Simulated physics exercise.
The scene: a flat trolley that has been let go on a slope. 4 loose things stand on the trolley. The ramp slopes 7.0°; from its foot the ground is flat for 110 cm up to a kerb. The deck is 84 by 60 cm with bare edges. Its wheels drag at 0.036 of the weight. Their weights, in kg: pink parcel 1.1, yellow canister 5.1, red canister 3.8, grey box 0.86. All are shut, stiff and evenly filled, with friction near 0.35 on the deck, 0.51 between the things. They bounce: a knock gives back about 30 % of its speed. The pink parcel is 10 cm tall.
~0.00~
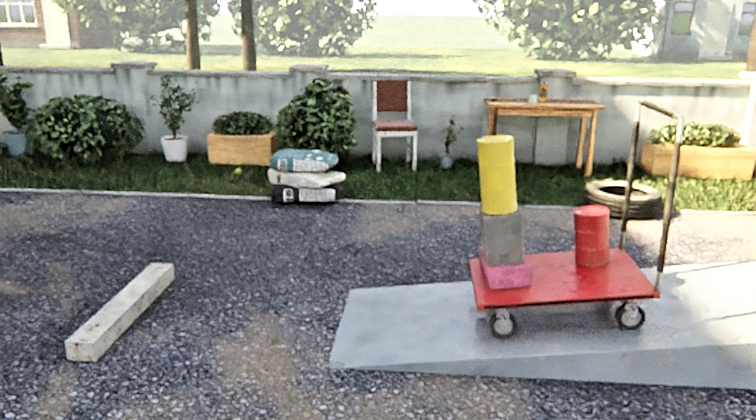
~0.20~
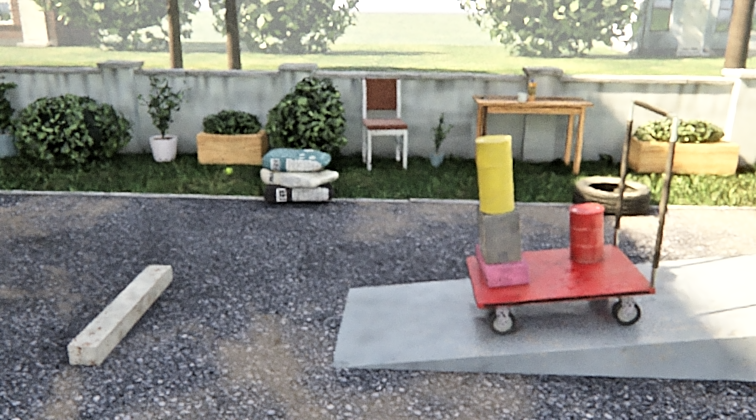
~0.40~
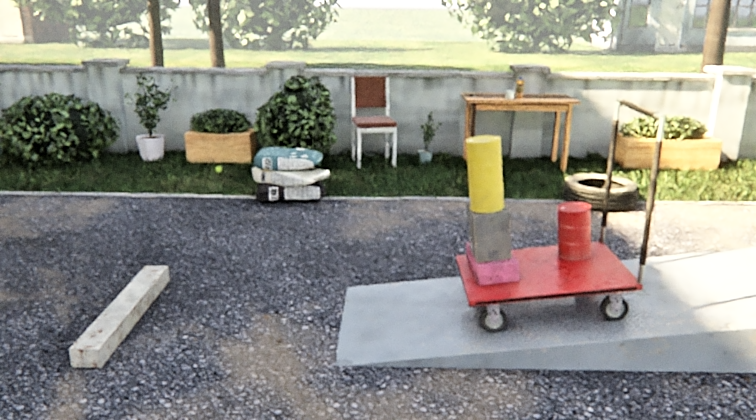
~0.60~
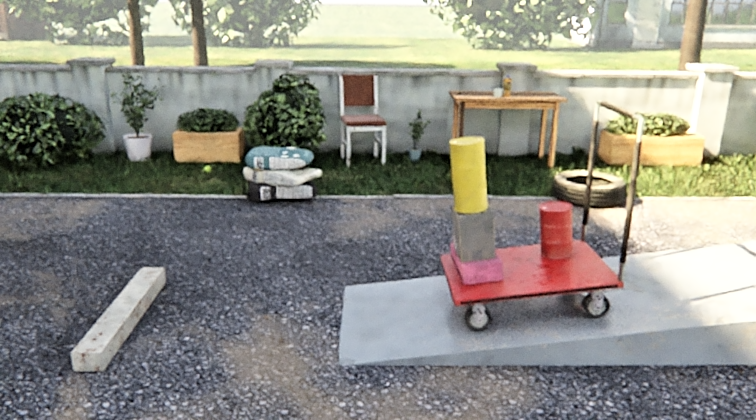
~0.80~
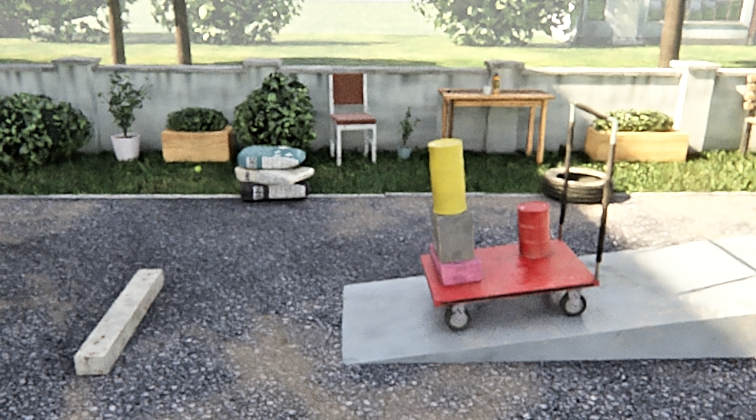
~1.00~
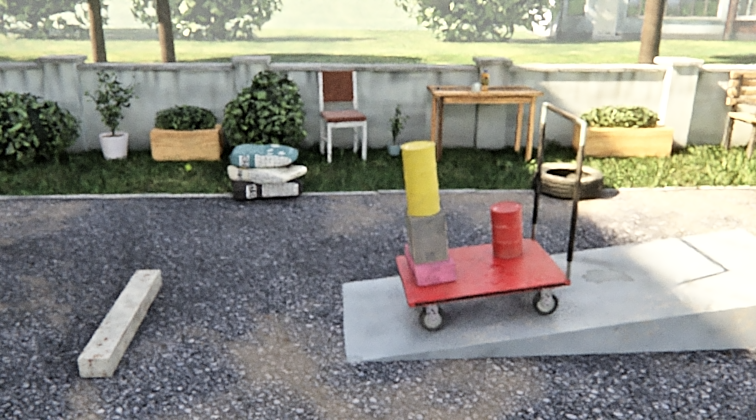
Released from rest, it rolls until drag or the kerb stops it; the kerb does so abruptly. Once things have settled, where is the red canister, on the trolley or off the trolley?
The red canister remains on the deck.
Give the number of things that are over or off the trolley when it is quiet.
In all, 3.
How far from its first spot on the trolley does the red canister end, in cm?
About 18 cm.
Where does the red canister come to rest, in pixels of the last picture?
Around (215, 254).
Around 2.20 s, kerb 9 cm ahead.
Around 2.70 s, trolley at the kerb; yellow canister and grey box now off the trolley; red canister shifted 17 cm near (215, 254); pink parcel tipped 34° against what carries it.
Around 3.10 s, trolley at the kerb; pink parcel now off the trolley; red canister shifted 17 cm near (215, 254).
Finally (3.7 s), off the trolley, pink parcel, yellow canister and grey box; not toppled but over 10 cm from the start, red canister. Final places as that camera would see them, red canister near (215, 254).
